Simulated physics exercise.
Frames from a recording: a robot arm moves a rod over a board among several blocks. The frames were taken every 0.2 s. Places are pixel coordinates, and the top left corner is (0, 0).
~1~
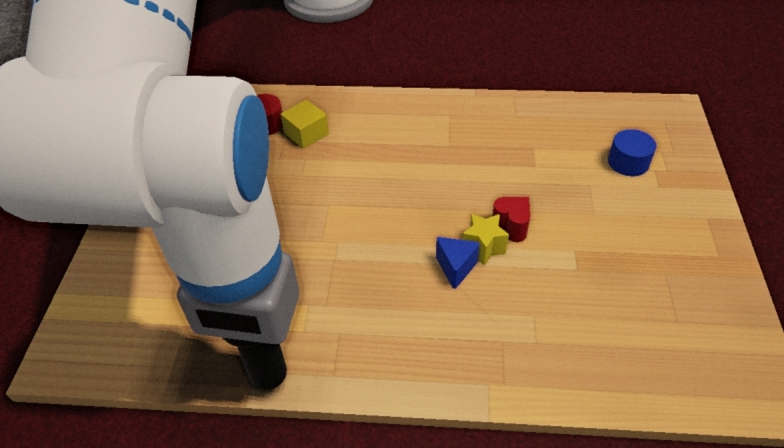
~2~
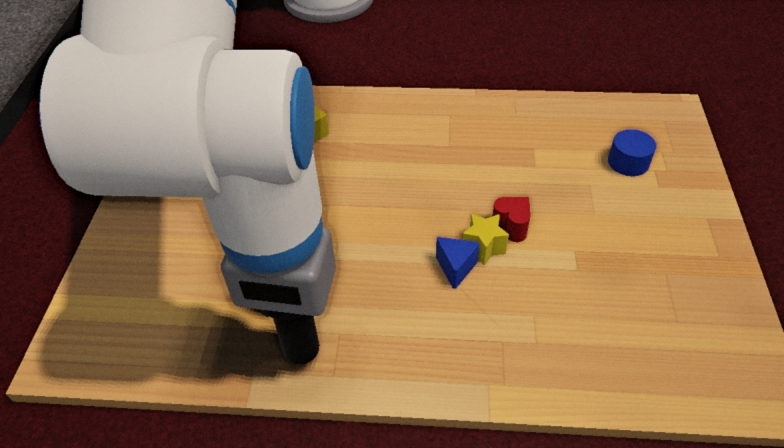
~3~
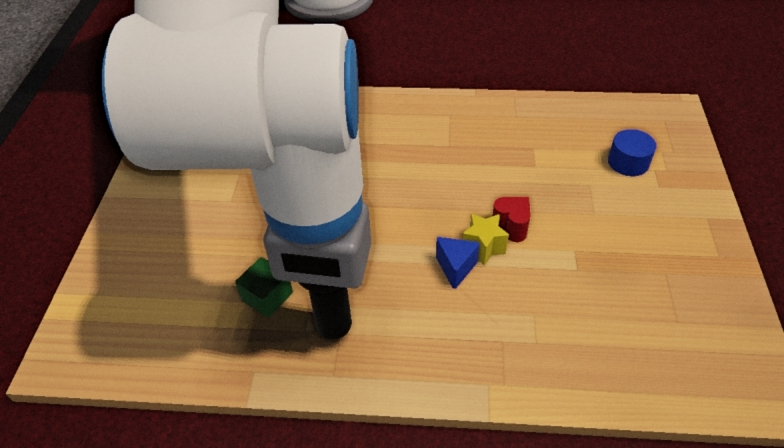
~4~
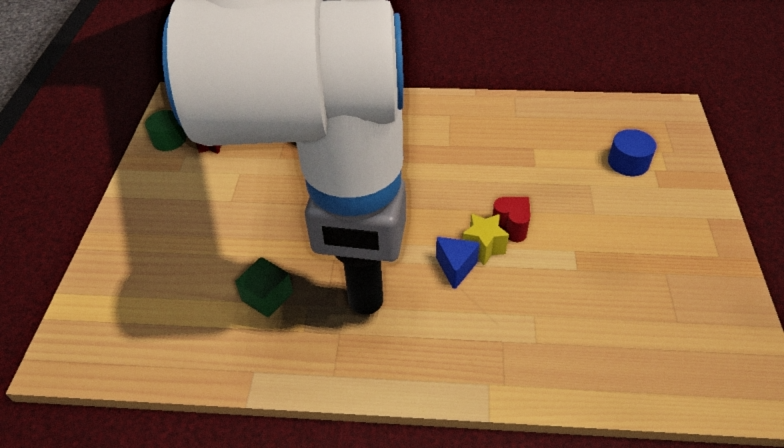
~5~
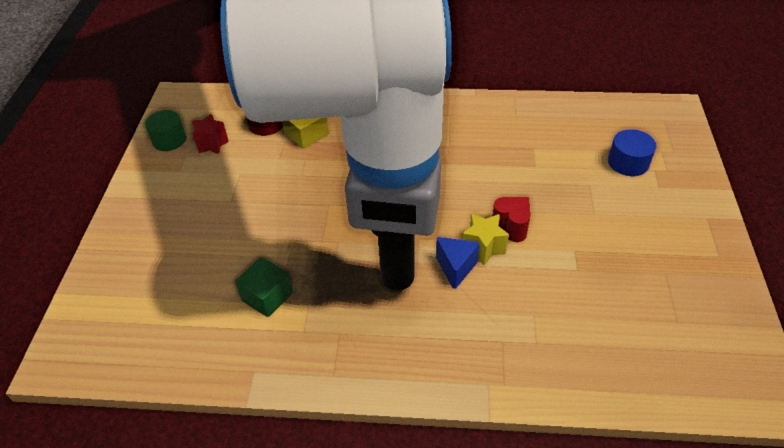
A robot arm sliding a black rod rightward and up a wooden board, nearing a blue triangle beside a yellow star.
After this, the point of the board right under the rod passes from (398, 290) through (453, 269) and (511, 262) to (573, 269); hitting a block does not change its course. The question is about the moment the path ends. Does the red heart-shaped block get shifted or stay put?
It ends up somewhere else.
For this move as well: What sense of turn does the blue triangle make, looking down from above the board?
It turns round anticlockwise.
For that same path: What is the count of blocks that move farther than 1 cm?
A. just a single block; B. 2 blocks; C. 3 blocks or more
C
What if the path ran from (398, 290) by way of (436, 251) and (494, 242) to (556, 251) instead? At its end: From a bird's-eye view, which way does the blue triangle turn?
The answer is clockwise.
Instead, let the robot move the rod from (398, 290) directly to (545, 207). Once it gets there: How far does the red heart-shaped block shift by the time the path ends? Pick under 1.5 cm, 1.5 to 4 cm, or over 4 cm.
The best fit is over 4 cm.
On the path given first. One third of the way, rod at (455, 256); blue triangle at (483, 243); yellow star at (497, 220), turned 20° anticlockwise; red heart-shaped block at (520, 203), turned 15° clockwise.
Two thirds of the way, rod at (514, 250); blue triangle at (542, 233); yellow star at (516, 209), turned 40° anticlockwise; red heart-shaped block at (530, 188).
At the end, rod at (576, 257); blue triangle at (583, 228), turned 50° anticlockwise; yellow star at (516, 209), turned 40° anticlockwise; red heart-shaped block at (530, 188).
